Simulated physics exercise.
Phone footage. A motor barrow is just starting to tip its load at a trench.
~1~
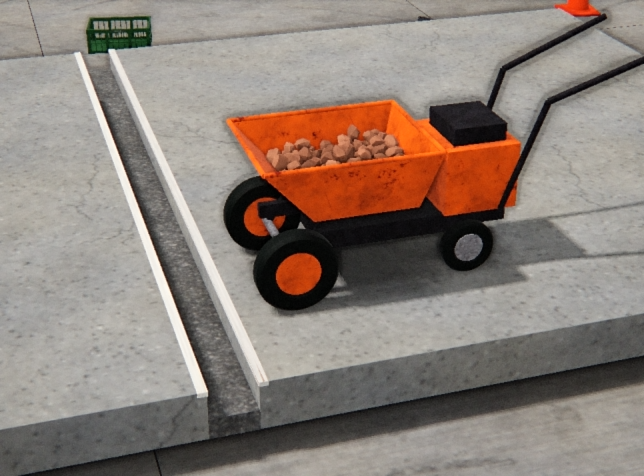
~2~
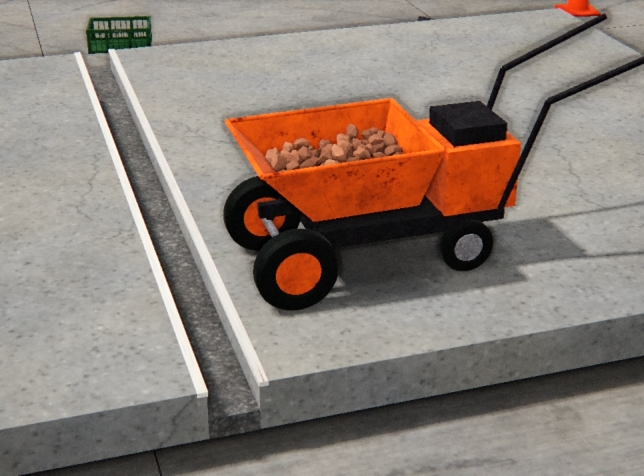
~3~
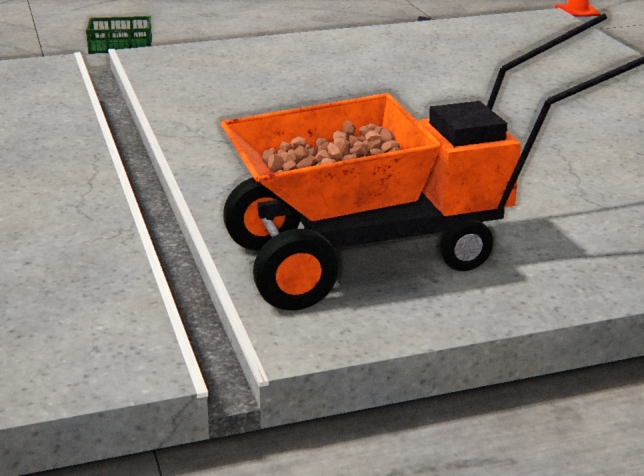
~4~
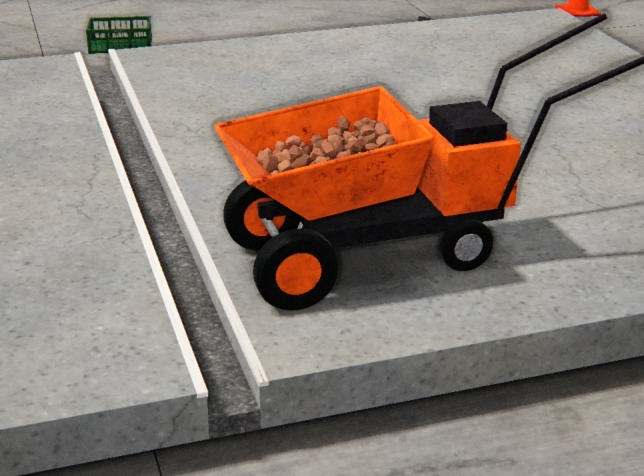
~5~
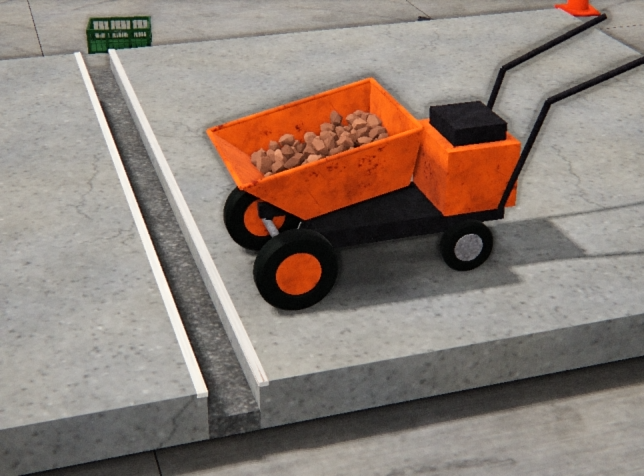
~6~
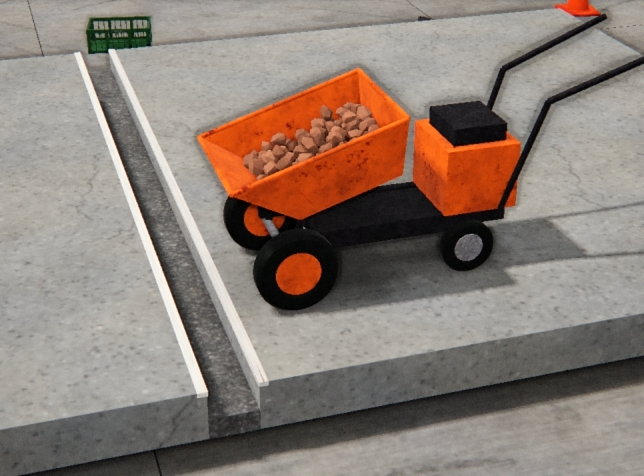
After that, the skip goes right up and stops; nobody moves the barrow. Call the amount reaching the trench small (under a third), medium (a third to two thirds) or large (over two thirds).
Small.
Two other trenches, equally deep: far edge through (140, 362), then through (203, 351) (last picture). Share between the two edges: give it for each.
Roughly 80 per cent, then roughly 0 per cent.
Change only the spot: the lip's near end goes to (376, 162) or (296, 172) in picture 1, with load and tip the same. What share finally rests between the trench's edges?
50 %, then 50 %.
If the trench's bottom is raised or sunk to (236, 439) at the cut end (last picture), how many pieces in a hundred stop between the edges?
Something close to 0 per cent.
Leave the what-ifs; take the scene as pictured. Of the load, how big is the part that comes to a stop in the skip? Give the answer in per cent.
My estimate is about 5 per cent.
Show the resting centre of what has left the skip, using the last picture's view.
Somewhere close to (116, 298) in the last picture.
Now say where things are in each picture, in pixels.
In the first picture, lip of the skip at (264, 176), level; top of the load at (348, 155), lumps of rubble; first edge of the trench at (247, 344); far edge at (188, 354), the trench under half as wide as the skip, and about half as deep as wide.
In the second picture, lip of the skip at (262, 177), level; top of the load at (361, 157).
In the third picture, lip of the skip at (258, 179), tipped barely; top of the load at (358, 154).
In the fourth picture, lip of the skip at (251, 183), tipped a little; top of the load at (354, 147).
In the fifth picture, lip of the skip at (242, 188), tipped a little; top of the load at (366, 143).
In the sixth picture, lip of the skip at (232, 195), tipped clearly; top of the load at (357, 136); first edge of the trench at (247, 344); far edge at (188, 354).
Soon after the last picture, skip tipped steeply; all in the skip.
A little later, skip tipped right over; about half in the skip; about half beyond it.
Later still, skip tipped right over; a stray few in the skip; a stray few in or heaped over the trench; nearly all beyond it.
At rest, skip tipped right over; a stray few in the skip; a stray few in or heaped over the trench; nearly all beyond it.
